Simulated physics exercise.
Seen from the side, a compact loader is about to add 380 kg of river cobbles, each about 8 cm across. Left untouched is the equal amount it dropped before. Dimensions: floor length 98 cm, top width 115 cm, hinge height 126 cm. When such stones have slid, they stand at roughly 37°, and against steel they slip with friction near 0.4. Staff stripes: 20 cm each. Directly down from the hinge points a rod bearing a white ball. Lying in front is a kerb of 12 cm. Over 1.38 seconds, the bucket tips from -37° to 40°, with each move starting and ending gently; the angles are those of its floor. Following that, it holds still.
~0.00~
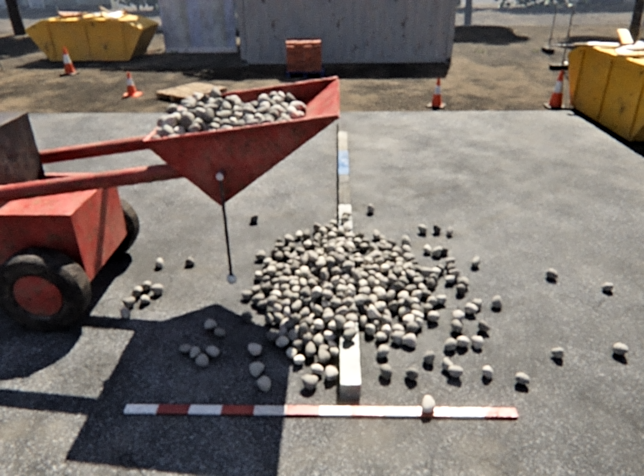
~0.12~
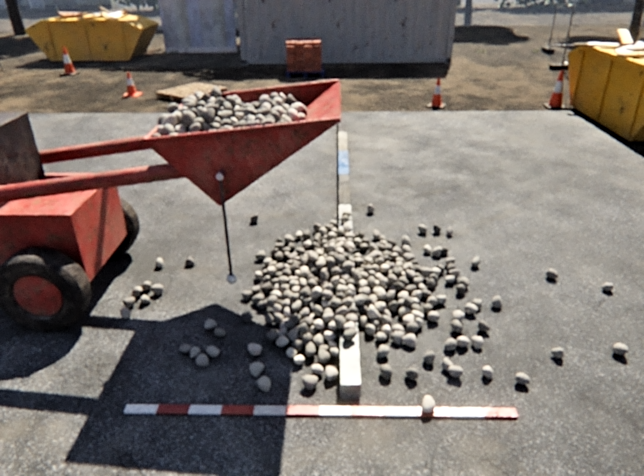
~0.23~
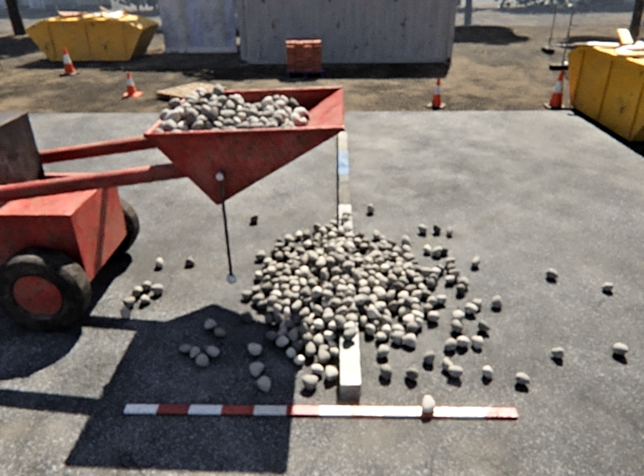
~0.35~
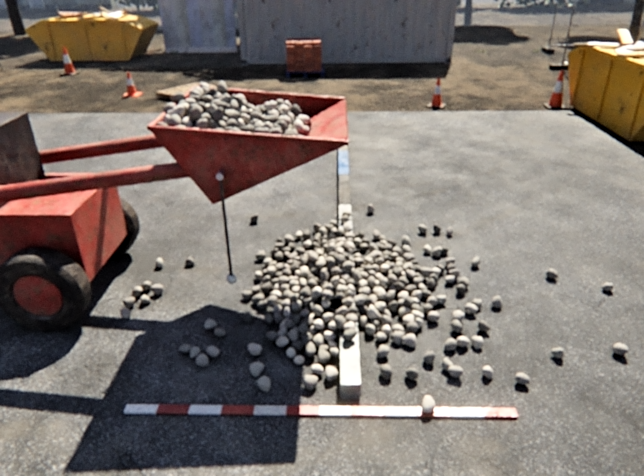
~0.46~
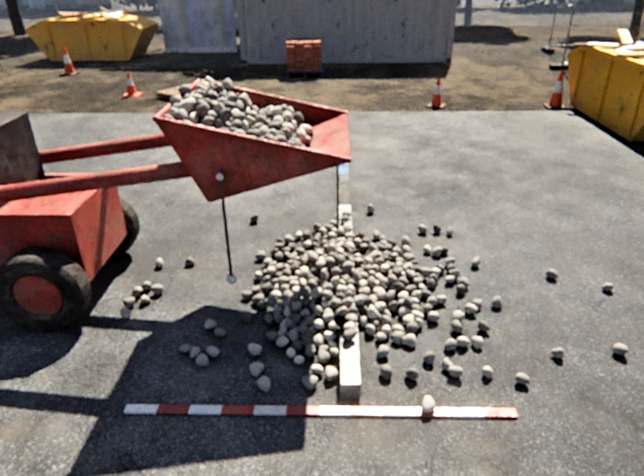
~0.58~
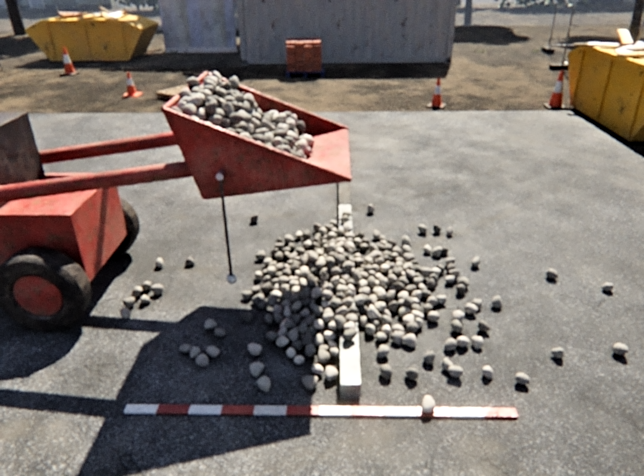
On a paved yard, a red loader's raised bucket, filled with rounded stones, gradually tilted its front edge downward above a scattered heap, and its stones shifted forward while the heap below stayed still.
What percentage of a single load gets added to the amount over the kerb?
83 %.
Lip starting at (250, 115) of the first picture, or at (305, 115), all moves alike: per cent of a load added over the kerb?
Some 5 percent, and then 45 percent.
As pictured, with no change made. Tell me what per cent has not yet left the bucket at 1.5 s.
It holds some 50 per cent.
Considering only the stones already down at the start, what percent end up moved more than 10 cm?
Roughly 20 % of them.
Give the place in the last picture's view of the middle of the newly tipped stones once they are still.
Middle: Approx. (387, 276) px.
After 1.0 s the floor is at 28°; in per cent of one load, 100 in the bucket, 66 on this side of the kerb, 36 over the kerb; the foremost stones are at (531, 298).
After 1.5 s the floor is at 40°; in per cent of one load, 50 in the bucket, 103 on this side of the kerb, 49 over the kerb; the foremost stones are at (531, 298).
After 1.8 s the floor is at 40°; in per cent of one load, 7 in the bucket, 100 on this side of the kerb, 94 over the kerb; the foremost stones are at (539, 311).
After 4.4 s the floor is at 40°; in per cent of one load, 0 in the bucket, 83 on this side of the kerb, 119 over the kerb; the foremost stones are at (575, 279). Net gain over the kerb, 83.
